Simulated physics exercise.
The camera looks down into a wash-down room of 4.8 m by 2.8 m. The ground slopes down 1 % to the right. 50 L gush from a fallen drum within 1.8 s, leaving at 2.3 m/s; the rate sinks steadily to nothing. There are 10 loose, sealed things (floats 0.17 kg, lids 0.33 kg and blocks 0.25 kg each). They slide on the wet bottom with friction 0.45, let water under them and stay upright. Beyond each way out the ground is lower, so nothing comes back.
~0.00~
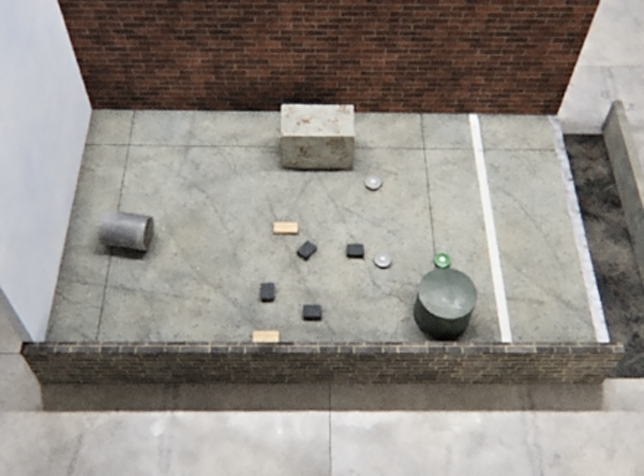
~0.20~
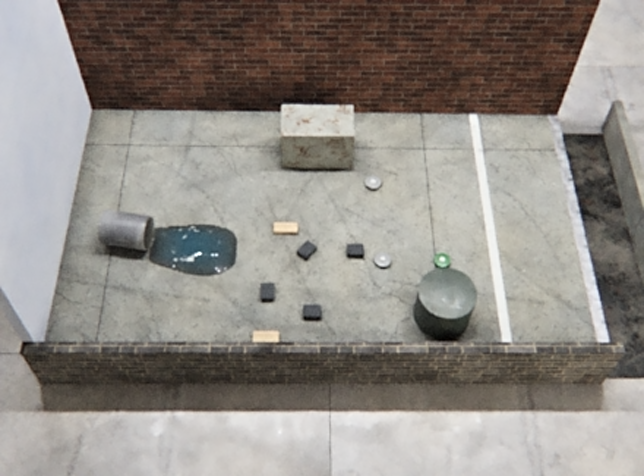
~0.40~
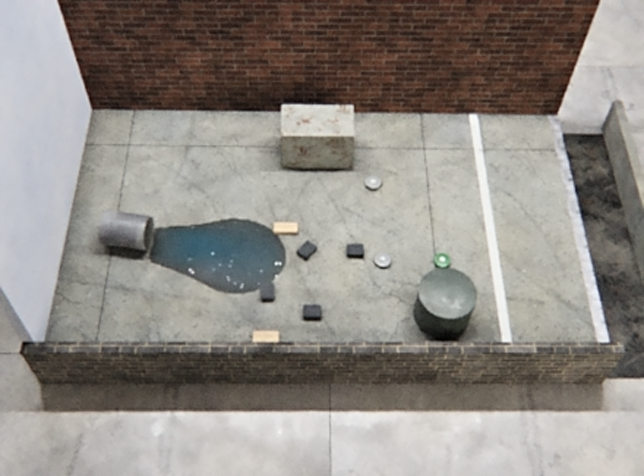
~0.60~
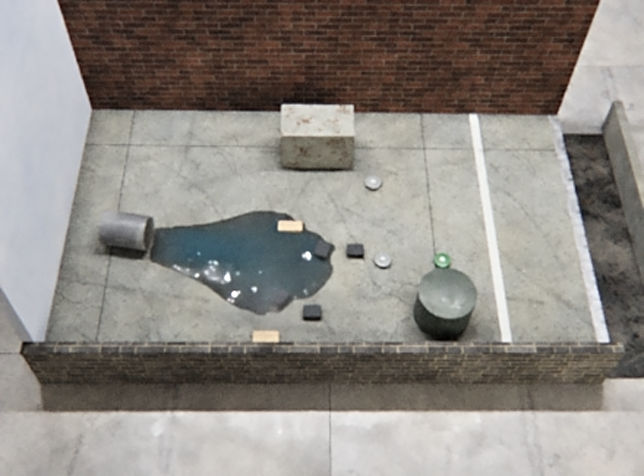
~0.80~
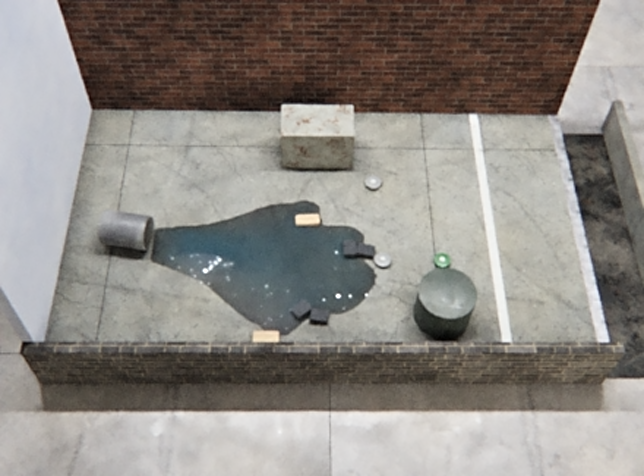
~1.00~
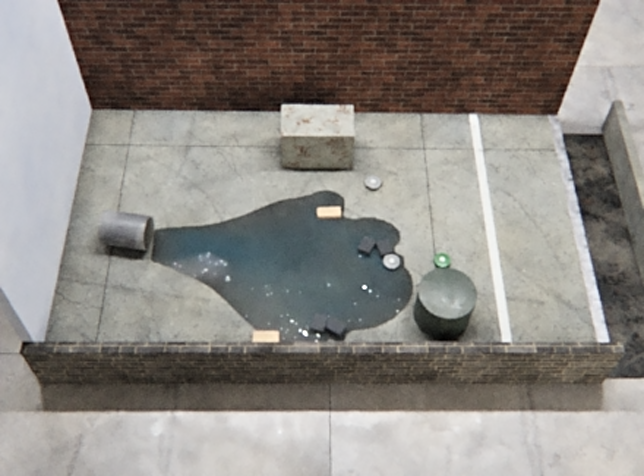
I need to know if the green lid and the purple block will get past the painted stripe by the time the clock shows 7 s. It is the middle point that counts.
Green lid passes, purple block stays short.
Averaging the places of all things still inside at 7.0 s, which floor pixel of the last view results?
Near (415, 243).
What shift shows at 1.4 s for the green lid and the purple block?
About 5 and 0 cm.
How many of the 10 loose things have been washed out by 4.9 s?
I count 3.
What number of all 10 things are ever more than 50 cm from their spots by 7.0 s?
That makes 7.
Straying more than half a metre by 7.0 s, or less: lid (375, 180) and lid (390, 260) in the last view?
In that order: Short of it, past it.
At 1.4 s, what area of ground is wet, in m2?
Some 3.0 m2.
After 1.4 s the green lid is near (446, 260), 0.0 m from its start, aground; the purple block is near (293, 127), 0.0 m from its start, aground; 0 of 10 are over the mark; 3 afloat.
After 3.1 s the green lid is near (569, 261), 1.2 m from its start, aground; the purple block is near (293, 127), 0.0 m from its start, aground; 5 of 10 are over the mark; 2 afloat.
After 4.9 s the green lid is near (581, 261), 1.3 m from its start, aground; the purple block is near (293, 127), 0.0 m from its start, aground; 5 of 10 are over the mark; 0 afloat.
After 7.0 s the green lid is near (581, 261), 1.3 m from its start, aground; the purple block is near (293, 127), 0.0 m from its start, aground; 5 of 10 are over the mark; 0 afloat.
